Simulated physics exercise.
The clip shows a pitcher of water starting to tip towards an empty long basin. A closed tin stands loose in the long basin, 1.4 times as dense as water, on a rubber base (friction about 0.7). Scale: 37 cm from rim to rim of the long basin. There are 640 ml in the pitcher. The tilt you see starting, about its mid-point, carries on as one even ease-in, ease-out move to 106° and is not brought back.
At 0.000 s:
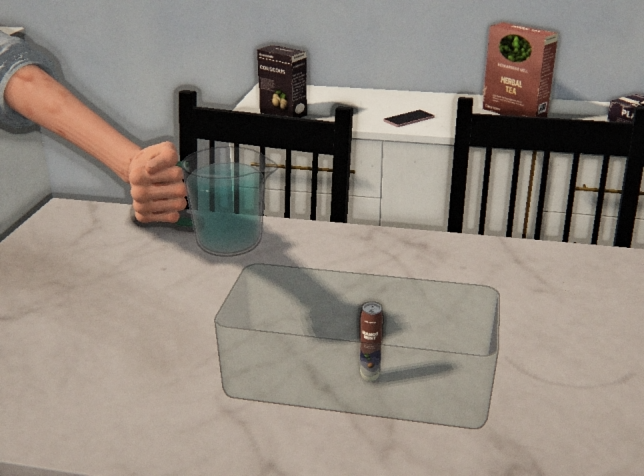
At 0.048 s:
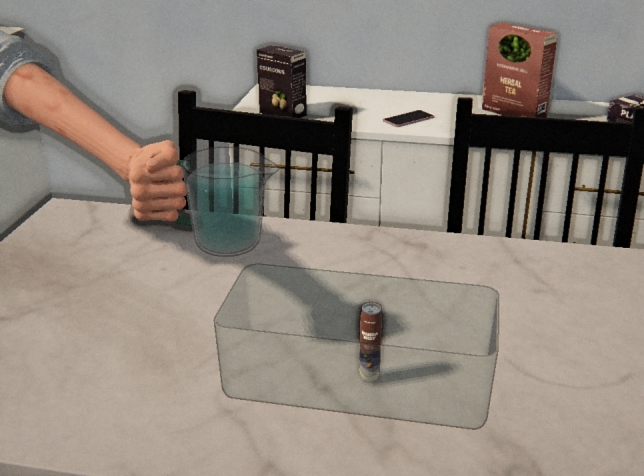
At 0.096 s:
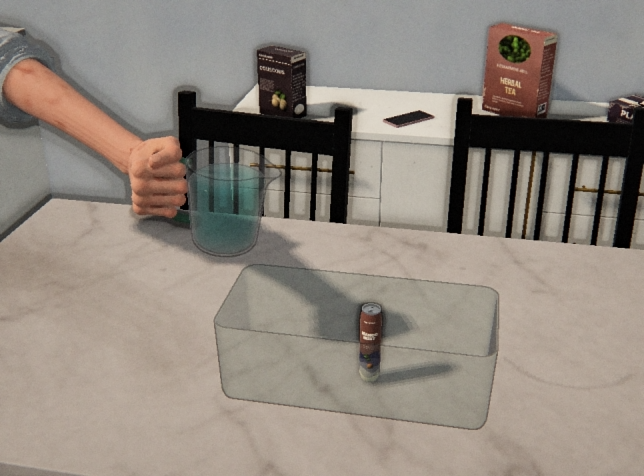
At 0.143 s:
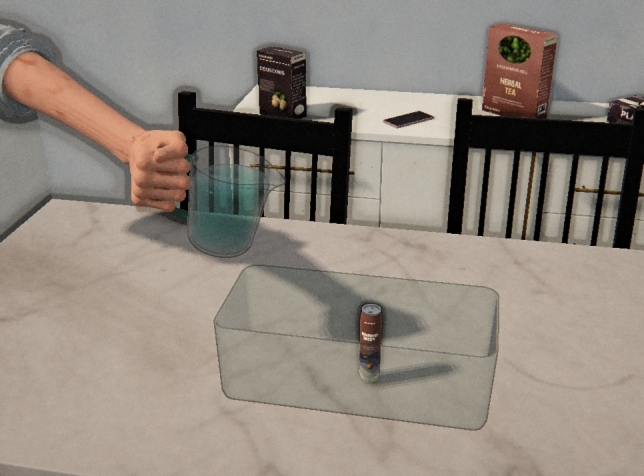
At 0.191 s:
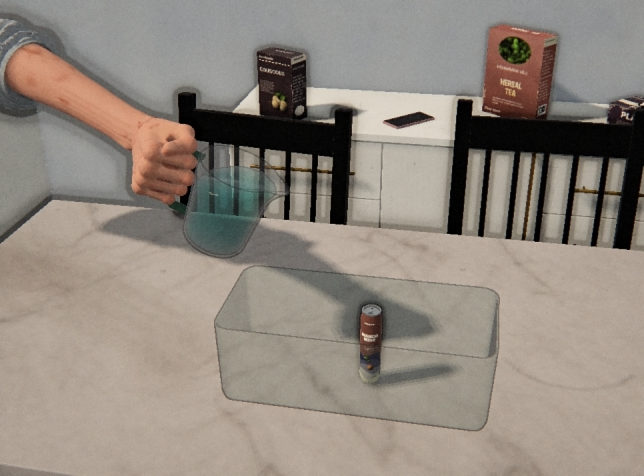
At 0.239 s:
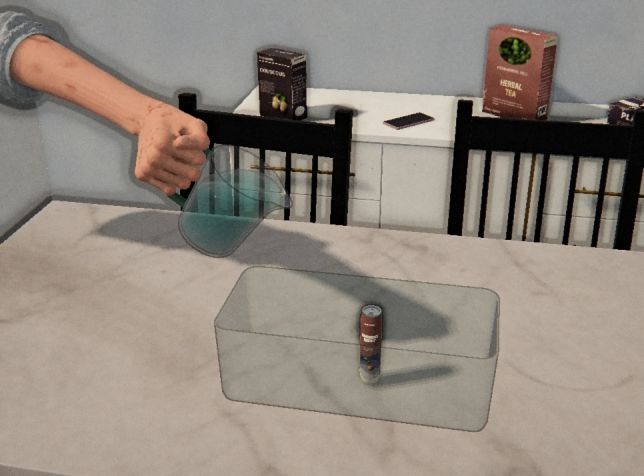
On a marble-topped table in front of two black chairs, a hand holds a clear pitcher of blue-green water beside a long, transparent basin with a small closed tin standing inside. The pitcher stays nearly upright at first, then the hand tilts it steadily rightward, the water shifting toward its lip.
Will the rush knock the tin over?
It keeps standing.
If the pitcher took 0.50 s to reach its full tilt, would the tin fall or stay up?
The tin remains upright.
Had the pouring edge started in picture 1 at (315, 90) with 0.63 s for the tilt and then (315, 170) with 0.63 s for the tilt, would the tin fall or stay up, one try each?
First it topples; then it topples.
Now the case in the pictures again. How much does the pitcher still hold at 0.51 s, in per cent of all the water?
About 52 per cent.
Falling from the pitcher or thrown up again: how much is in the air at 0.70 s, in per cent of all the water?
Some 12 per cent.
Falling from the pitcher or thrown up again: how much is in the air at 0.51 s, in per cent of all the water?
Near 26 in a hundred.
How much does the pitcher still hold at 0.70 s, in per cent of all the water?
Some 10 per cent.
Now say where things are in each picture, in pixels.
Tilt 0°; pouring edge (278, 168); surface from (190, 172) to (264, 178); the long basin's rim runs from (231, 293) to (498, 321); the tin's top is at (372, 311), in the first frame.
Tilt 2°; pouring edge (279, 169); surface from (191, 172) to (264, 179), in the second frame.
Tilt 6°; pouring edge (282, 174); surface from (194, 172) to (266, 181), in the third frame.
Tilt 13°; pouring edge (286, 182); surface from (195, 172) to (271, 184), in the fourth frame.
Tilt 22°; pouring edge (290, 193); surface from (199, 177) to (278, 187), in the fifth frame.
Tilt 33°; pouring edge (293, 206); surface from (194, 190) to (288, 195), in the sixth frame.
By 0.51 s the tilt is 96° and 52 per cent is still to pour; the tin stands where it began.
By 0.70 s the tilt is 106° and 10 per cent is still to pour; the tin stands where it began.
By 0.91 s the tilt is 106° and 1 per cent is still to pour; the tin stands where it began.
By 1.13 s the tilt is 106° and 0 per cent is still to pour; the tin stands where it began.
At rest the tin stands where it began.
